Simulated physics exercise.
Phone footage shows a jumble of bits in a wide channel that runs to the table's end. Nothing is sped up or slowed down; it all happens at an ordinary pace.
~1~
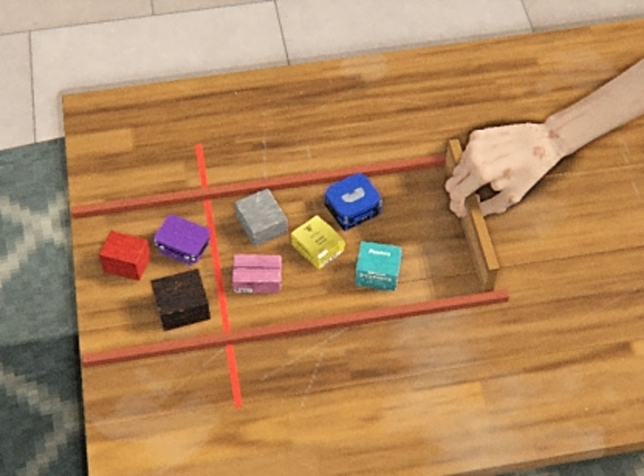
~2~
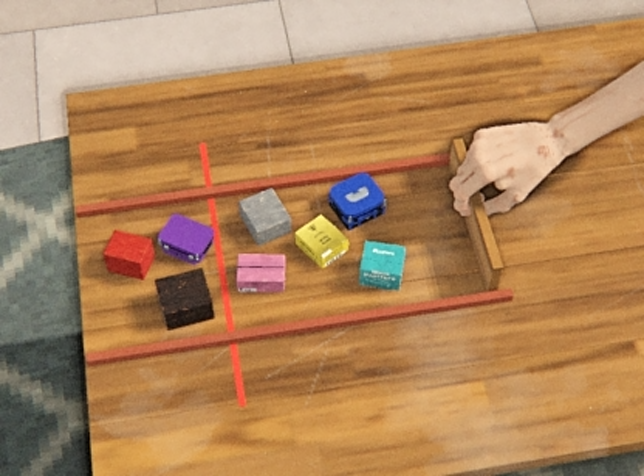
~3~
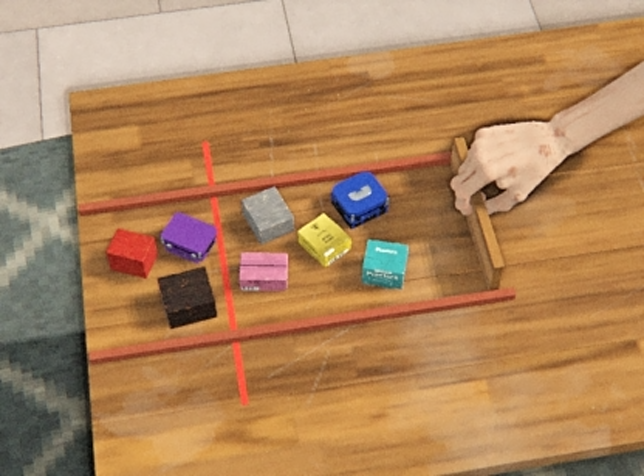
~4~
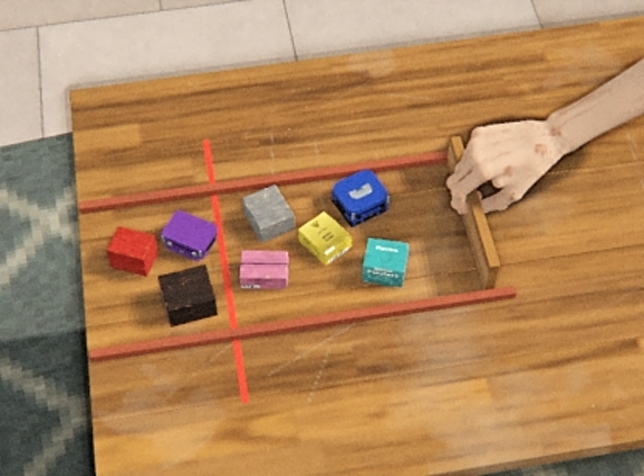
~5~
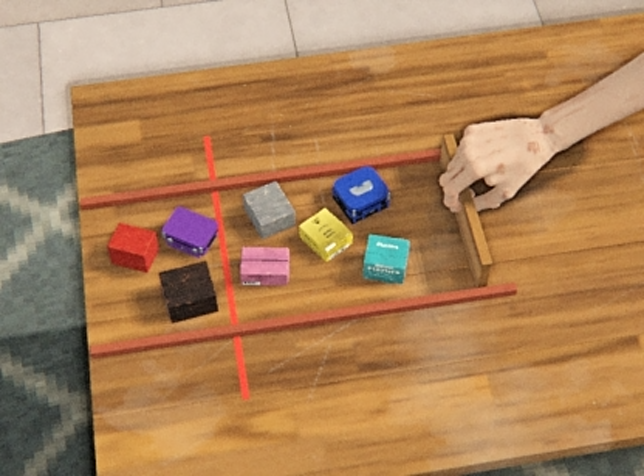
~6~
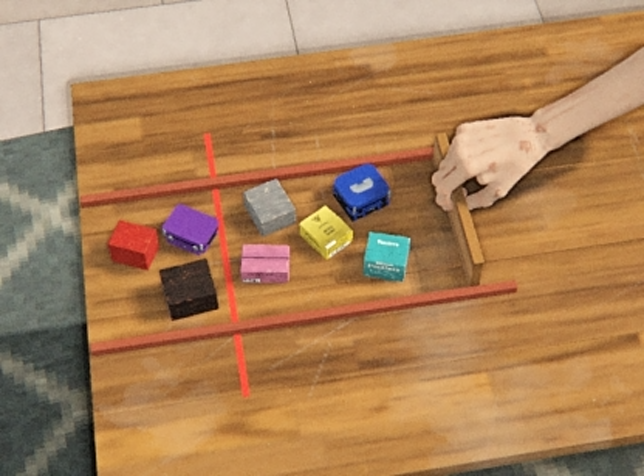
A hand grips an upright wooden board at the right end of a channel marked by red strips on a wooden table, at first holding it nearly still. It then slides the board slightly left toward the scattered colourful blocks and boxes, which stay in place, untouched.
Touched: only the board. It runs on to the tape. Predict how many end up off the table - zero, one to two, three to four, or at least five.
The fallen count comes to none.
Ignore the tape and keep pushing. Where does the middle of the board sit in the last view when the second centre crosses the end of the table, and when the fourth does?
Its centre point is roughly (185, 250) and later (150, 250).
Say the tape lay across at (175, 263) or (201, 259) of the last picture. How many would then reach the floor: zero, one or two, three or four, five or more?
Result per position - first: Just one or two, second: Zero.
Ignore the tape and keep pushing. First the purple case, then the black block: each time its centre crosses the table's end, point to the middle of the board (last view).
About (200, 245), and about (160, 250) for the other.
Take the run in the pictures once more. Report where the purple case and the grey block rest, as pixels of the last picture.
Around (108, 229), then around (155, 220).
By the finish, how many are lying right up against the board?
Well, it touches 3.
Soon after, none off yet; red block at rest near (134, 245); black block at rest near (189, 290); purple case at rest near (192, 231).
After that, none off yet; red block displaced a little near (117, 252); black block displaced a little near (165, 298); purple case displaced about its own width near (139, 231).
In the end, the number that fall off is zero.
